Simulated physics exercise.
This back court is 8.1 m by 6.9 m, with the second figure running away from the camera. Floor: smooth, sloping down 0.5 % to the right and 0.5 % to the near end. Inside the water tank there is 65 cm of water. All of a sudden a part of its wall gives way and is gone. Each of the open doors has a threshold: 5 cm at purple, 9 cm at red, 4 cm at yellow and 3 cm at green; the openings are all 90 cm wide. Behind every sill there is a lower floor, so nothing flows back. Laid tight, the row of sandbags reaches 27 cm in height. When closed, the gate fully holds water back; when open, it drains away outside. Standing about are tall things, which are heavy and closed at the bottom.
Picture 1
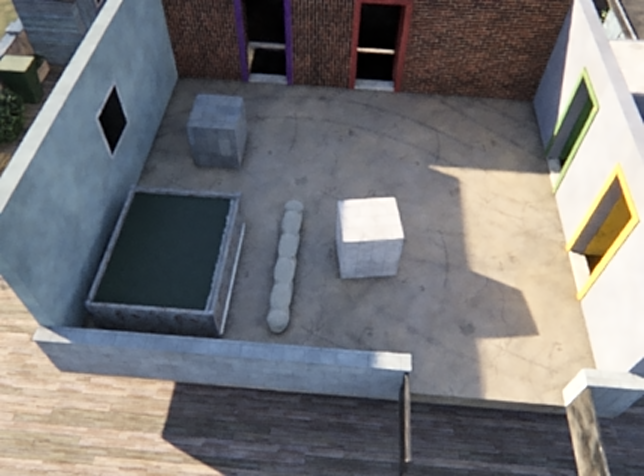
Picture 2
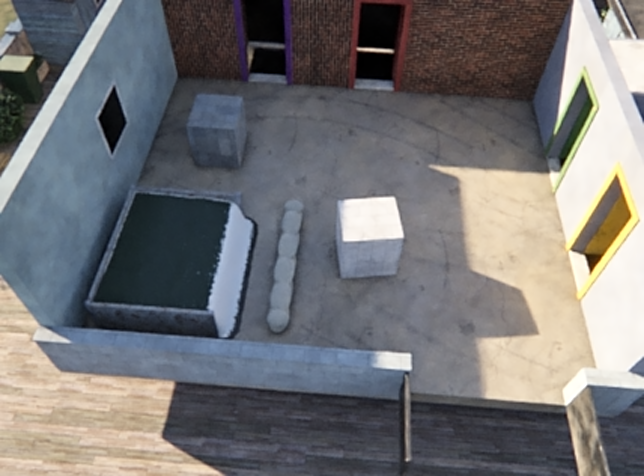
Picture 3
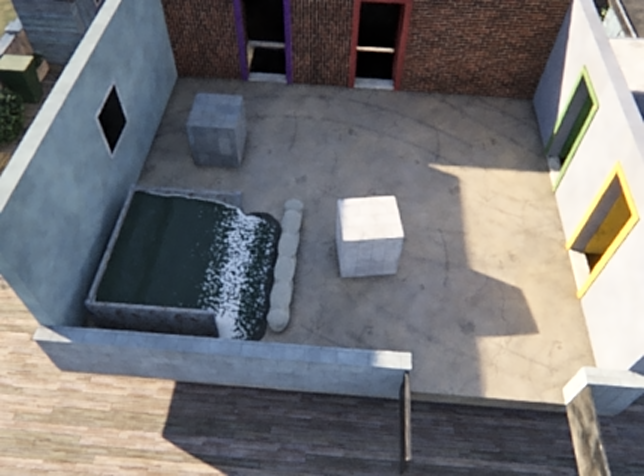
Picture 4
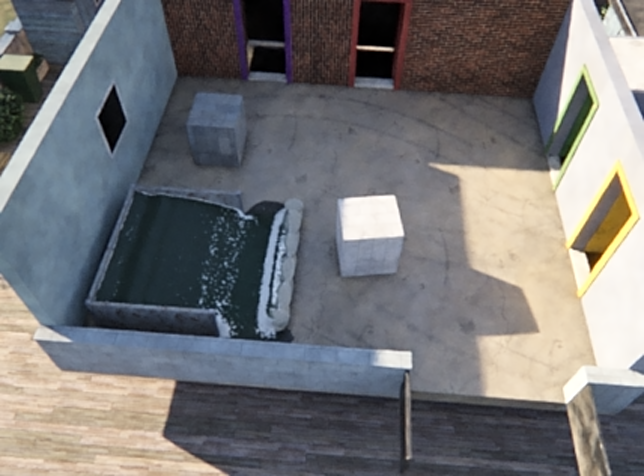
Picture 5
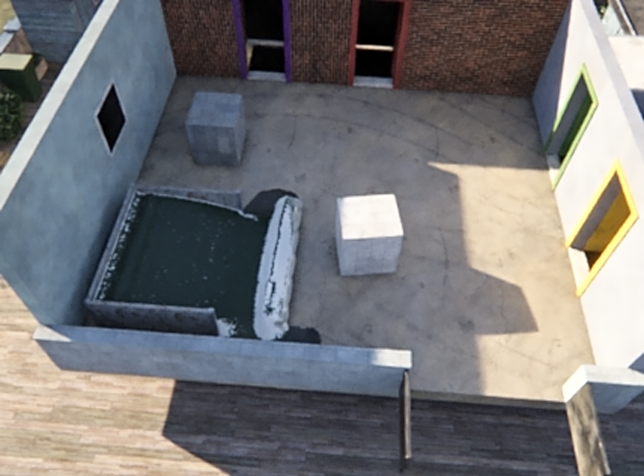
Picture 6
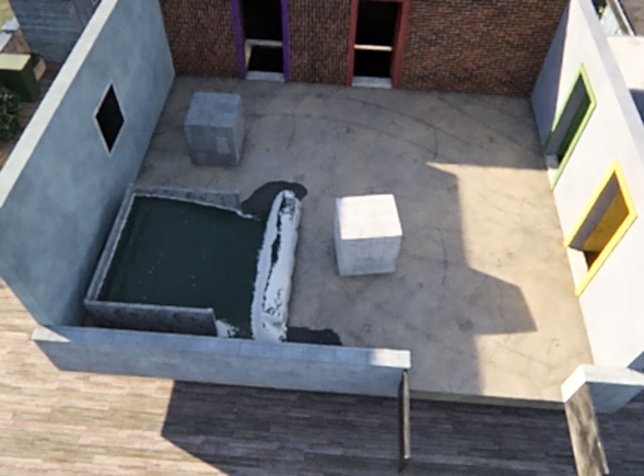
A walled concrete courtyard is seen from high above, its brick far wall holding purple-framed and red-framed doorways. A grey tank of dark green water stands at the left beside a pale row of sandbags, with two blocks on the floor and green and yellow openings at right. The tank's right side vanishes, and water surges out, foams white against the sandbags and spreads darkly around both ends, while the camera stays practically still.
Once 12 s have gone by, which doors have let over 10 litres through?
Outcome: Purple door: Past the limit; red door: Within the limit; yellow door: Past the limit; green door: Past the limit.
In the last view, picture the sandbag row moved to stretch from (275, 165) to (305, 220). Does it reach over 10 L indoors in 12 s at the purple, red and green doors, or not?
Then the purple door is short of it, the red door short of it, the green door over the mark.
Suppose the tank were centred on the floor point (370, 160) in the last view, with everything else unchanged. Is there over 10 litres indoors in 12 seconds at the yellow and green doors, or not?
Yellow gets more than that, green gets more than that.
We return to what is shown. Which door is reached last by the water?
It's the green door that comes last.
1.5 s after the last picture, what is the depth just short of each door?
Door by door in cm, purple shows 0, red shows 0, yellow shows 0, green shows 0.
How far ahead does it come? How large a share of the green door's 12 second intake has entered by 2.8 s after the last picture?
About 0 per cent.
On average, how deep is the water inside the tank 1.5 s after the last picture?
Roughly 23 centimetres.
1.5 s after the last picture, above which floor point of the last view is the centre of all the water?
Roughly (253, 266) in the last picture.
Then, 0.7 s after the last picture water covers 25 % of the floor and is deepest (48 cm) near (270, 283); purple door not reached, red door not reached, yellow door not reached, green door not reached.
Then, 1.5 s after the last picture water covers 45 % of the floor and is deepest (36 cm) near (247, 361); purple door not reached, red door not reached, yellow door not reached, green door not reached.
Then, 2.8 s after the last picture water covers 60 % of the floor and is deepest (24 cm) near (73, 348); purple door 12 cm at the sill, 43 L in, red door 9 cm at the sill, 0 L in, yellow door 9 cm at the sill, 0 L in, green door not reached.
Then, 6.3 s after the last picture water covers 85 % of the floor and is deepest (14 cm) near (73, 348); purple door 4 cm at the sill, 78 L in, red door 3 cm at the sill, 0 L in, yellow door 6 cm at the sill, 44 L in, green door 4 cm at the sill, 1 L in.
Then, 11.3 s after the last picture water covers 95 % of the floor and is deepest (8 cm) near (223, 359); purple door 2 cm at the sill, 83 L in, red door 3 cm at the sill, 0 L in, yellow door 4 cm at the sill, 56 L in, green door 7 cm at the sill, 32 L in.
